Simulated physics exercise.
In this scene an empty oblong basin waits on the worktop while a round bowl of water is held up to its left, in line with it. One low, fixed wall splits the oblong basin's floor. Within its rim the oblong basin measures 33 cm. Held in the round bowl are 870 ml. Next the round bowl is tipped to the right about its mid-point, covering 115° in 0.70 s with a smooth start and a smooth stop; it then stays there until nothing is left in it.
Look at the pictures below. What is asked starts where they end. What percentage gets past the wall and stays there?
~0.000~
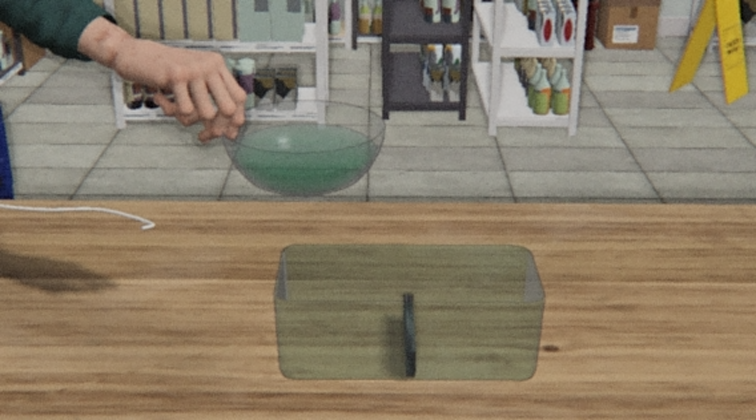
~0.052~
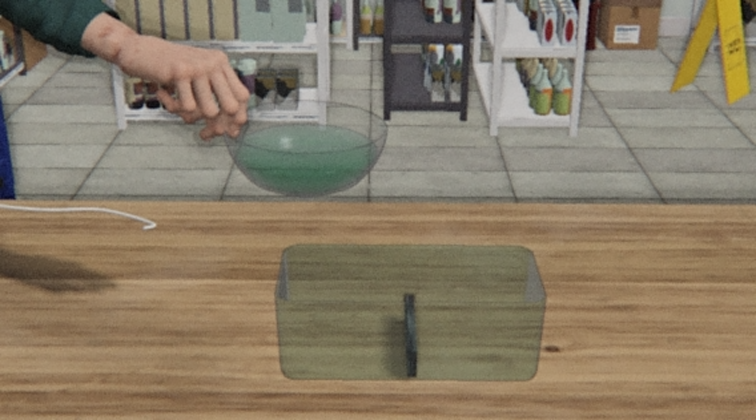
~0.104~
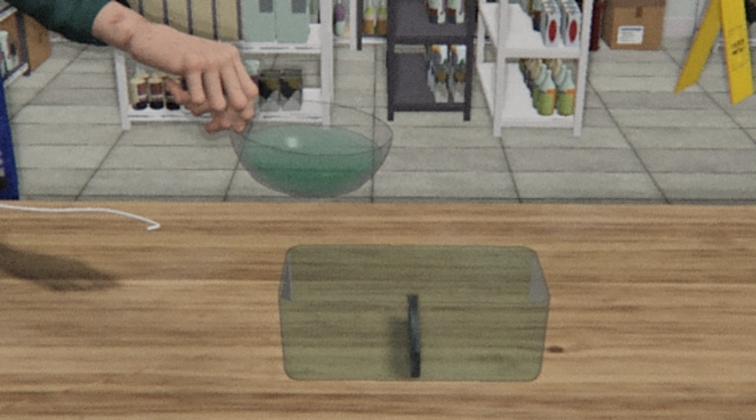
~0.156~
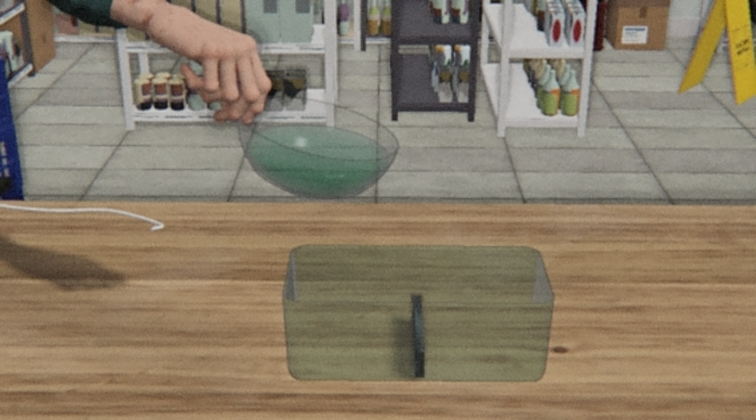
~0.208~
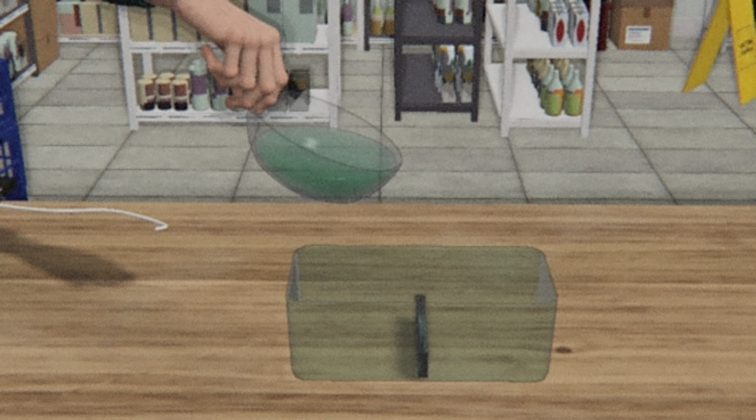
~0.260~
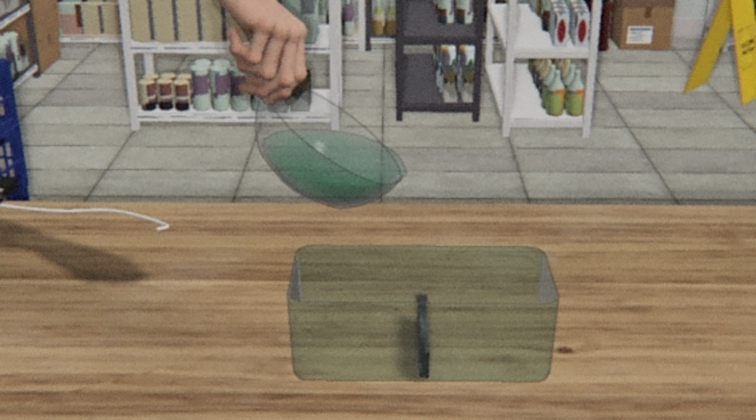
About 49 per cent.
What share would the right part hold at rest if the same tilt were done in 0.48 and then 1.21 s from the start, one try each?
45 and 65 %.
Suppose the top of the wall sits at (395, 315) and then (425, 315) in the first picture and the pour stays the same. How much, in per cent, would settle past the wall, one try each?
Respectively close to 65 and 30 %.
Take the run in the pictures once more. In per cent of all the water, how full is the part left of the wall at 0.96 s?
I'd say near 44 percent.
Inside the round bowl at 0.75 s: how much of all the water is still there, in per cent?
Roughly 0 percent remains.
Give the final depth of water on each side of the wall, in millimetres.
On the left it stands about 18 mm, on the right about 18 mm.
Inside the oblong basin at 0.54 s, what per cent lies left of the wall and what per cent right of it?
Around 16 percent on the left and 50 on the right.
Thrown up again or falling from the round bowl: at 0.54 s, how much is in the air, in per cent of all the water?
Close to 30 per cent, I'd say.
By 0.54 s the tilt is 101° and 4 per cent is still to pour, 16 is left of the wall and 51 right of it.
By 0.75 s the tilt is 115° and 0 per cent is still to pour, 39 is left of the wall and 44 right of it.
By 0.96 s the tilt is 115° and 0 per cent is still to pour, 43 is left of the wall and 51 right of it.
By 1.20 s the tilt is 115° and 0 per cent is still to pour, 46 is left of the wall and 49 right of it.
At rest 47 per cent lies left of the wall, 49 right of it and 5 outside.
